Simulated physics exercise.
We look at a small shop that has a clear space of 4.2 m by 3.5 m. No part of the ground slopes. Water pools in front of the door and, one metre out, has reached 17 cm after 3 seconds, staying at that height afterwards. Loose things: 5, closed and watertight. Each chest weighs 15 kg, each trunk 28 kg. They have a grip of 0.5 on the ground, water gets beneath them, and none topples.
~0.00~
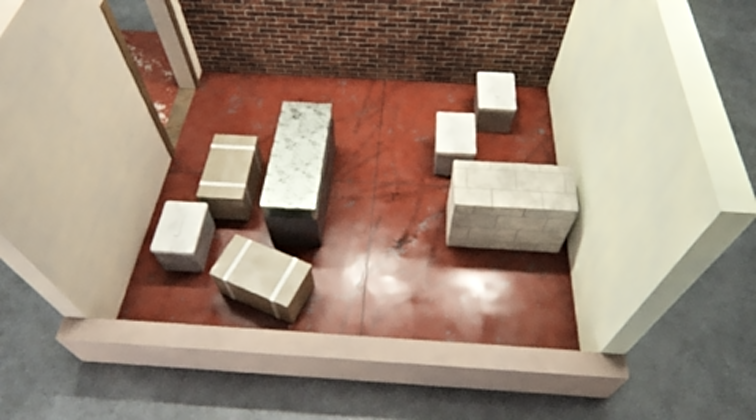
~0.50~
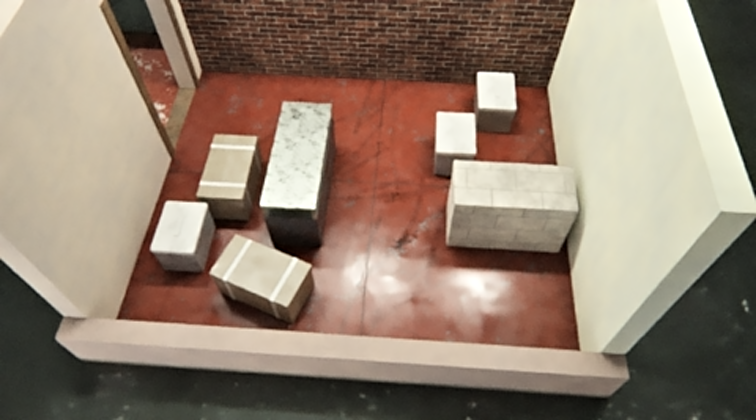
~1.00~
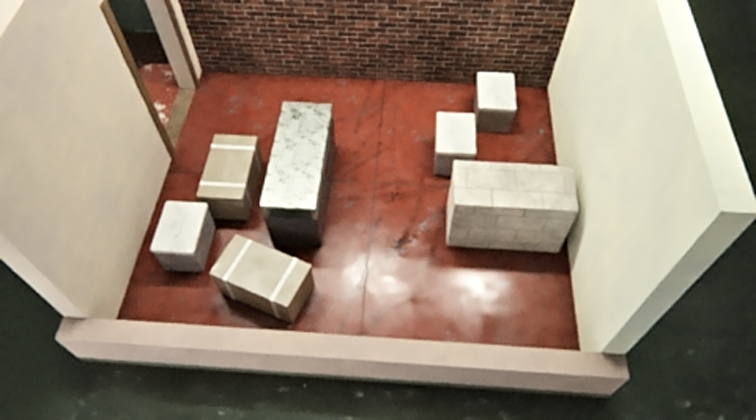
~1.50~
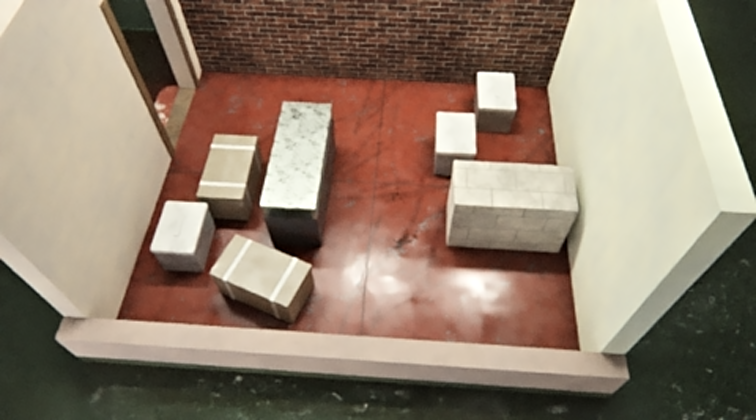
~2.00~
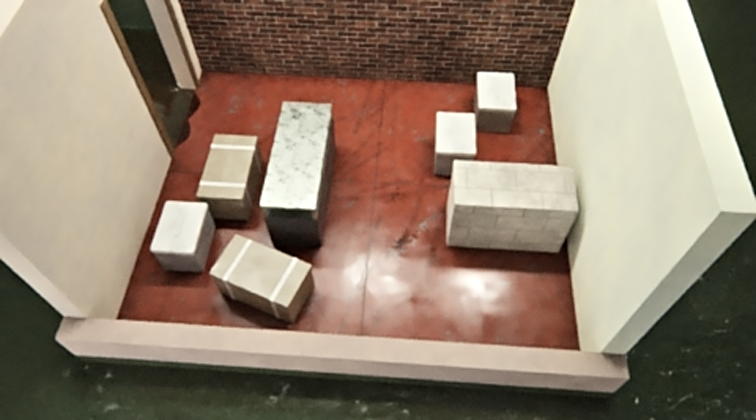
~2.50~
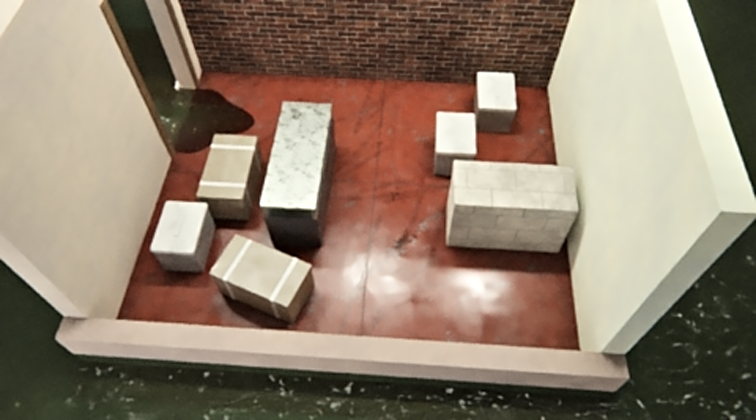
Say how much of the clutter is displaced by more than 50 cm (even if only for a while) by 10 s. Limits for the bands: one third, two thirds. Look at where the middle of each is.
The fraction does not reach a third.
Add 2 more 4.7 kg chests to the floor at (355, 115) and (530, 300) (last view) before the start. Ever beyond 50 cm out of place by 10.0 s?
Well, the first one tops the mark, and the second stays under the mark.
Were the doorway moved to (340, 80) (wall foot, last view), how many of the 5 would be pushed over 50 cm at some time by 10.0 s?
Then the count would be 0.
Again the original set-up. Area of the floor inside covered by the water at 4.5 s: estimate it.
I'd put it close to 5.0 m2.
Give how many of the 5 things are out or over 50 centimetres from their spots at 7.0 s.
At that moment it comes to 1.
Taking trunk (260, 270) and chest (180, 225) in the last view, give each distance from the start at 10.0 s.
Shifts: 0 cm / 0 cm.
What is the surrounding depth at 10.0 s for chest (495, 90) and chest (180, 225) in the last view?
Depth approx. 11 cm / 5 cm.
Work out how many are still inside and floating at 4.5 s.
0.
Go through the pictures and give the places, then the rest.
In the first frame, a chest at (497, 90), on the bottom; a chest at (456, 132), on the bottom; water covers 0.0 m2; 0 of 5 have shifted.
In the second frame, a chest at (497, 90) rests on the ground; a chest at (456, 132) rests on the ground; water covers 0.0 m2; 0 of 5 have shifted.
In the third frame, a chest at (497, 90), on the bottom; a chest at (456, 132), on the bottom; water covers 0.0 m2; 0 of 5 have shifted.
In the fourth frame, a chest at (497, 90) rests on the ground; a chest at (456, 132), on the bottom; water covers 0.0 m2; 0 of 5 have shifted.
In the fifth frame, a chest at (497, 90), on the bottom; a chest at (456, 132) rests on the ground; 0.0 m2 under water; 0 of 5 have shifted.
In the sixth frame, a chest at (497, 90), on the bottom; a chest at (456, 132), on the bottom; 0.5 m2 under water; 0 of 5 have shifted.
After 3.5 s 0 of 5 are over 50 cm from their spots; 0 afloat.
After 4.5 s 0 of 5 are over 50 cm from their spots; 0 afloat.
After 7.0 s 1 of 5 are over 50 cm from their spots; 0 afloat.
After 10.0 s 1 of 5 are over 50 cm from their spots, and 1 have been at some point; 2 afloat.
